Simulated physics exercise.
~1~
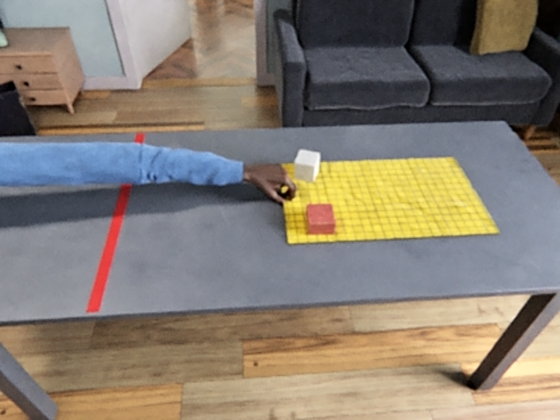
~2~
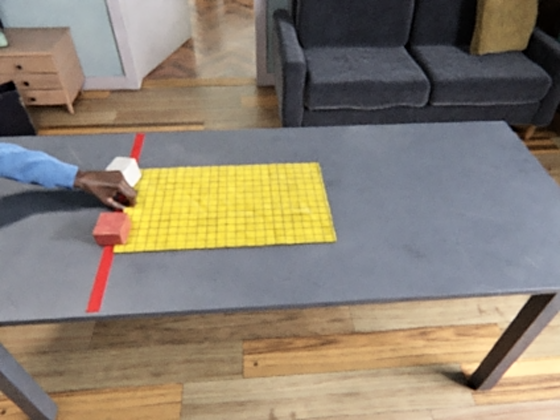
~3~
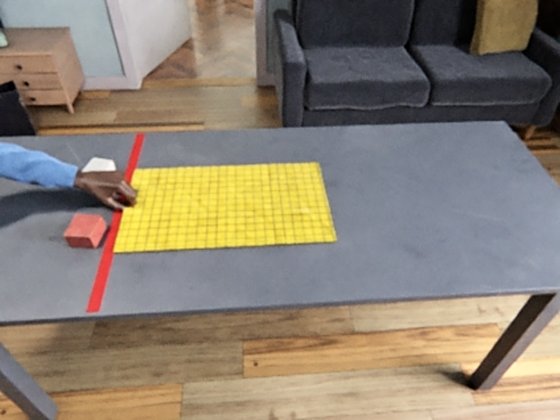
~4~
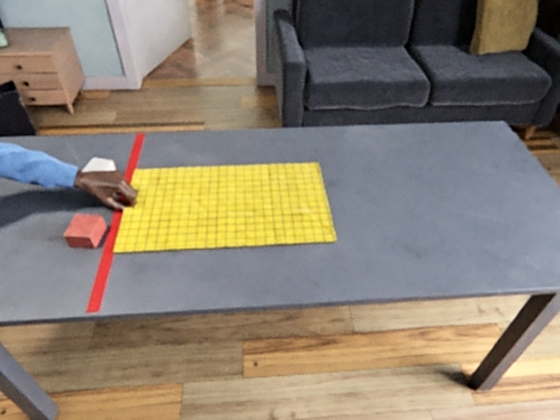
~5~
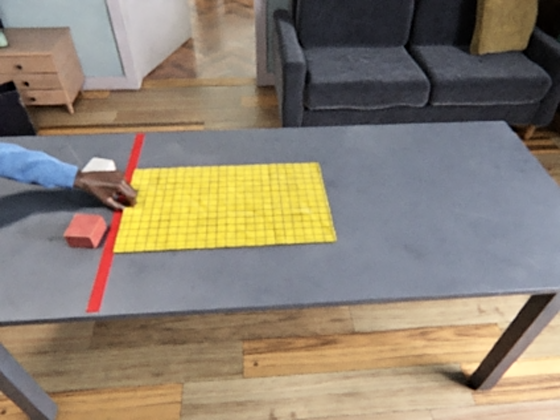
A yellow place mat carrying a white block and a red block is drawn leftward across a grey table by a hand in a blue sleeve. Both blocks ride along near its left edge, the white one farther back and the red one nearer the front of the table. The mat approaches a strip of red tape and stops with its leading edge there. The two blocks keep going left, sliding off the mat and past the tape. They come to rest on the bare table, with the hand still at the mat's edge.
